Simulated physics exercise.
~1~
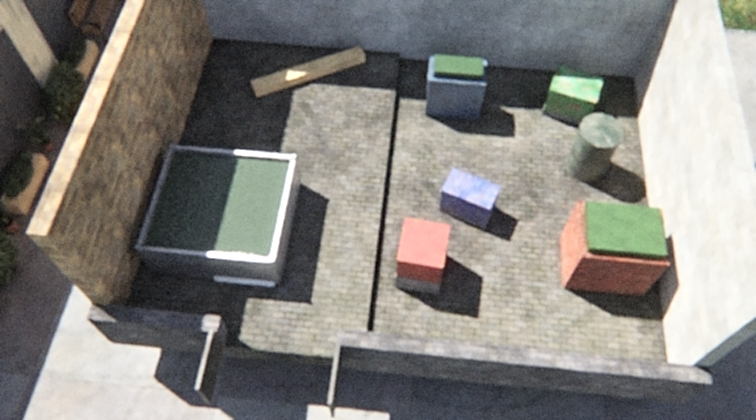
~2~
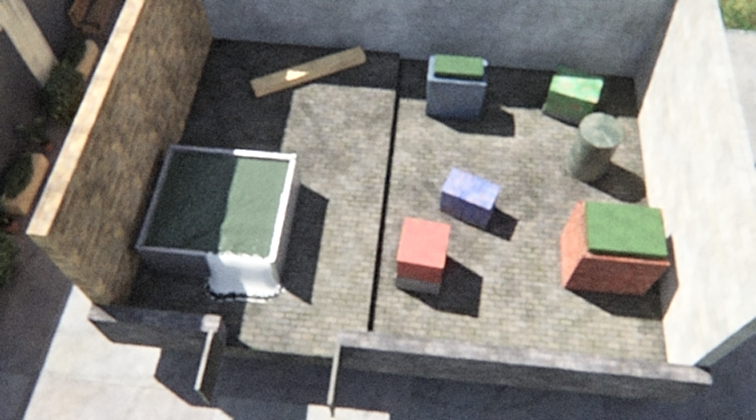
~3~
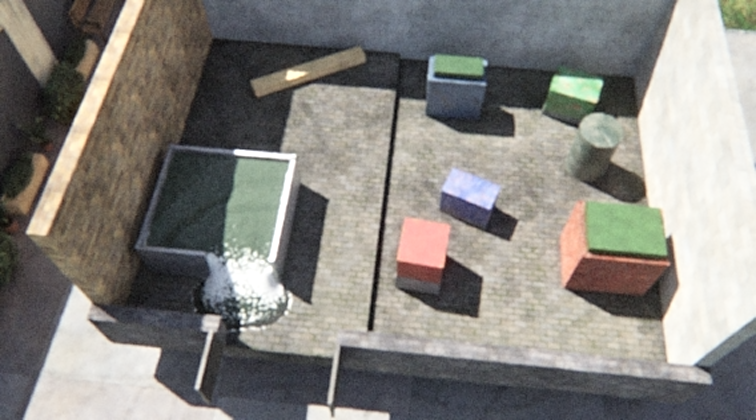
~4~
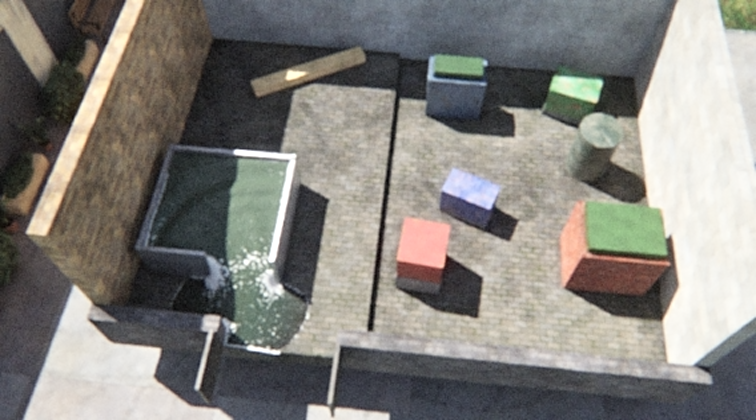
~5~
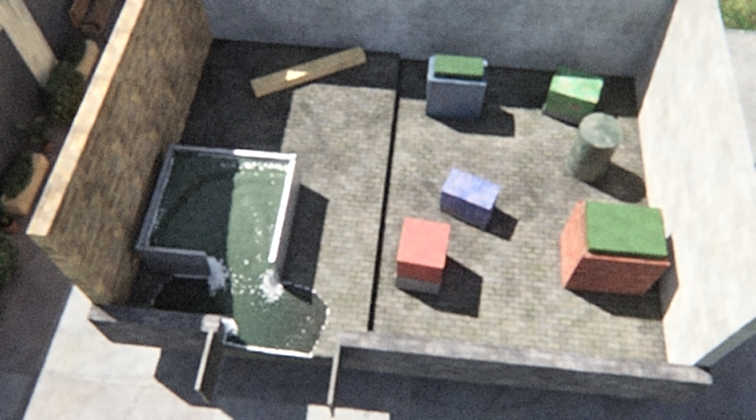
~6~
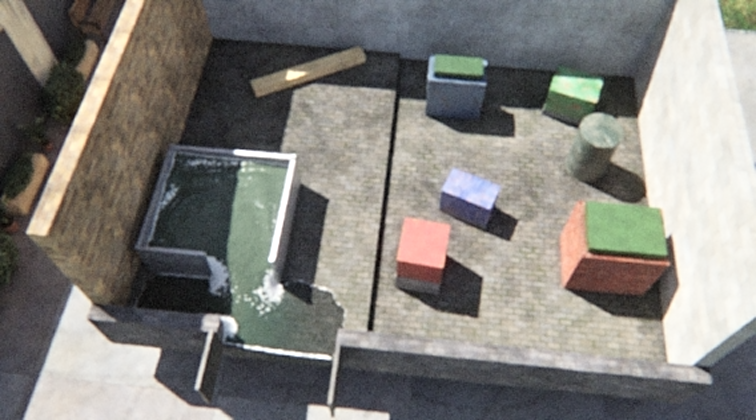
In a walled, paved court seen from above, dark green water pours through the near side of a square tank at left, splashes white and spreads across the paving toward the front wall, while the coloured crates stay still.
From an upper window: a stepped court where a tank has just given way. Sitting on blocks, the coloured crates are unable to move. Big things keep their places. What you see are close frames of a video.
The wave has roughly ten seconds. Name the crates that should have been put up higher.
The blue crate is safe from the water, the red crate is safe from the water, the green crate is safe from the water.
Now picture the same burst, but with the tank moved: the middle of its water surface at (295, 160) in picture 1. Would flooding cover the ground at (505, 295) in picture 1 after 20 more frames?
Submerged.
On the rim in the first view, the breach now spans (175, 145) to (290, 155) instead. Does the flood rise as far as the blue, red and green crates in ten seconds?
The blue crate takes water, the red crate is spared, the green crate takes water.
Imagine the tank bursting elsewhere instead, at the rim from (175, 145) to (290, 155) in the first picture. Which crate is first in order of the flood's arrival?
It is the green-painted one.
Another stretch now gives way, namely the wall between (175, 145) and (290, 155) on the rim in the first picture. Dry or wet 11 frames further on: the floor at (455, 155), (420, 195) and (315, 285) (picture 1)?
Spared; spared; spared.
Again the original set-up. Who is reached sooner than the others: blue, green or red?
That's the red crate.
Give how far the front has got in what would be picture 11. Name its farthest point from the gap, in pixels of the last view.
Estimated pixel: (394, 351).
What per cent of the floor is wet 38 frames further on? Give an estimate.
20 %.
A moment on, water covers 10 % of the floor; the blue crate not reached, the red crate not reached, the green crate not reached.
Next, water covers 10 % of the floor; the blue crate not reached, the red crate not reached, the green crate not reached.
Then, water covers 15 % of the floor; the blue crate not reached, the red crate not reached, the green crate not reached.
Later, water covers 20 % of the floor; the blue crate not reached, the red crate water round its plinth, the green crate not reached.
In the end, water covers 20 % of the floor; the blue crate stayed above the water, the red crate stayed above the water, the green crate stayed above the water.
